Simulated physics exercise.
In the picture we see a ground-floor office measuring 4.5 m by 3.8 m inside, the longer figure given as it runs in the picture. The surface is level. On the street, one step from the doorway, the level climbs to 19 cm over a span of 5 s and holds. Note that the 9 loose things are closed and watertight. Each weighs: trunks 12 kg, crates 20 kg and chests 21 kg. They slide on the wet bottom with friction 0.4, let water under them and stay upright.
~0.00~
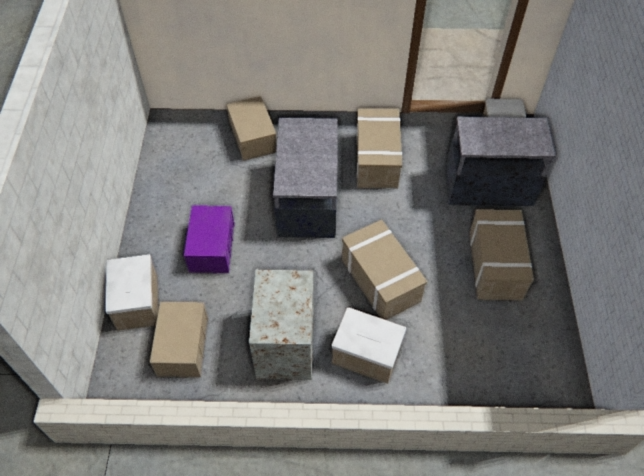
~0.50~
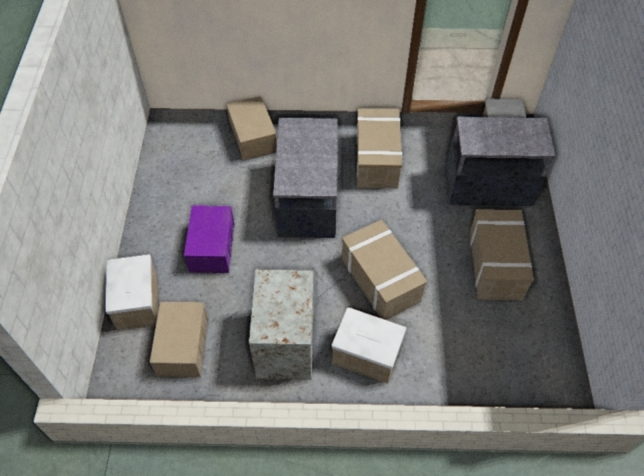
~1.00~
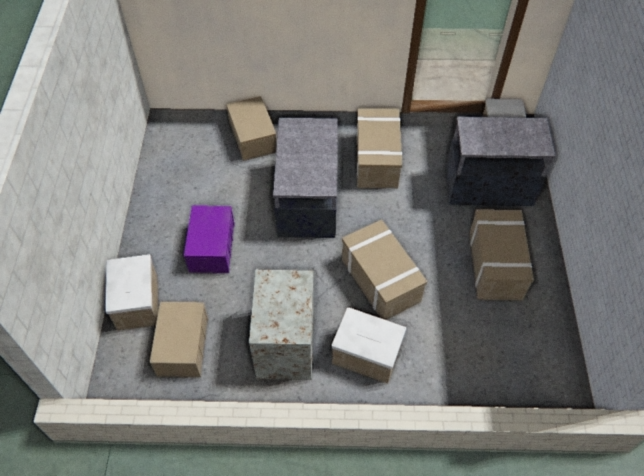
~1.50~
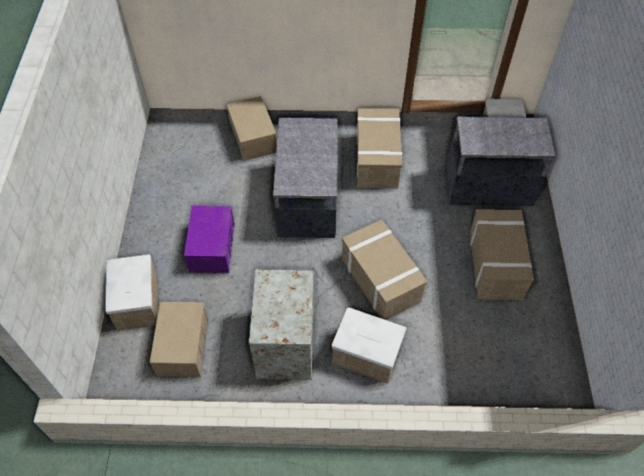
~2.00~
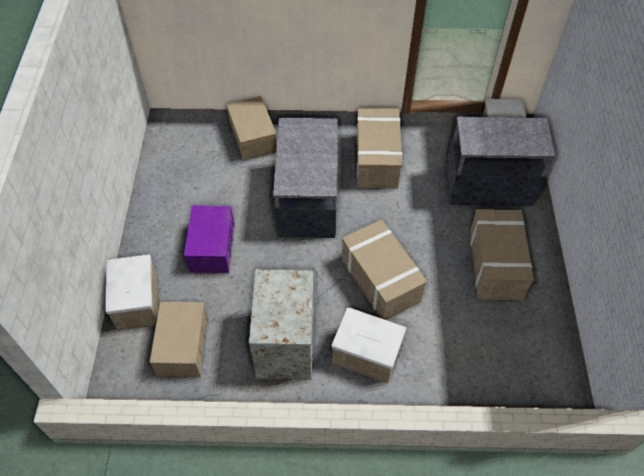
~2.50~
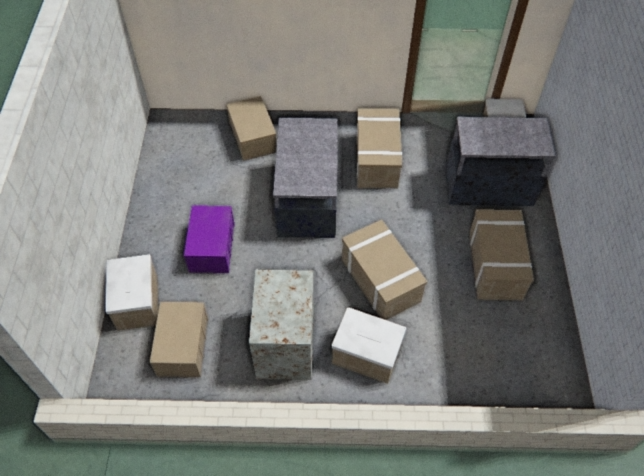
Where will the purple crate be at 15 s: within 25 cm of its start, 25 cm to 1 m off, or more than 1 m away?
Looks like it will stay roughly where it was.
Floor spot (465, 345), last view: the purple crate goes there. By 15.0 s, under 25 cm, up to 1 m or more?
In that run it wanders a bit.
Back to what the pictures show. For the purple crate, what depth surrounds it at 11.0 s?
Depth: About 3 cm.
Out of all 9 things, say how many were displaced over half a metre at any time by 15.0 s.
It adds up to 4.
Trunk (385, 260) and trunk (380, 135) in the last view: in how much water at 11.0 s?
Around 5 cm and 6 cm.
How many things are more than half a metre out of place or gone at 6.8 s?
I count 0 of them.
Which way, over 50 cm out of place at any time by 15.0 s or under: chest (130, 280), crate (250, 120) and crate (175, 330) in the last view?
The first is not bigger, the second not bigger and the third not bigger.
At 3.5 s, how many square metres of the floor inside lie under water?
I'd estimate close to 1.0 m2.
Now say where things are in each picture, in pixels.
The first picture shows the purple crate at (208, 230), on the bottom; 0.0 m2 under water; 0 of 9 have shifted.
The second picture shows the purple crate at (208, 230) rests on the ground; 0.0 m2 under water; 0 of 9 have shifted.
The third picture shows the purple crate at (208, 230), on the bottom; 0.0 m2 under water; 0 of 9 have shifted.
The fourth picture shows the purple crate at (208, 230) rests on the ground; 0.0 m2 under water; 0 of 9 have shifted.
The fifth picture shows the purple crate at (208, 230) rests on the ground; water covers 0.0 m2; 0 of 9 have shifted.
The sixth picture shows the purple crate at (208, 230), on the bottom; 0.1 m2 under water; 0 of 9 have shifted.
After 3.5 s the purple crate is near (208, 230), 0.0 m from its start, aground; 0 afloat.
After 6.8 s the purple crate is near (208, 230), 0.0 m from its start, aground; 1 afloat.
After 11.0 s the purple crate is near (208, 230), 0.0 m from its start, aground; 3 afloat.
After 15.0 s the purple crate is near (207, 230), 0.0 m from its start, aground; 4 afloat.
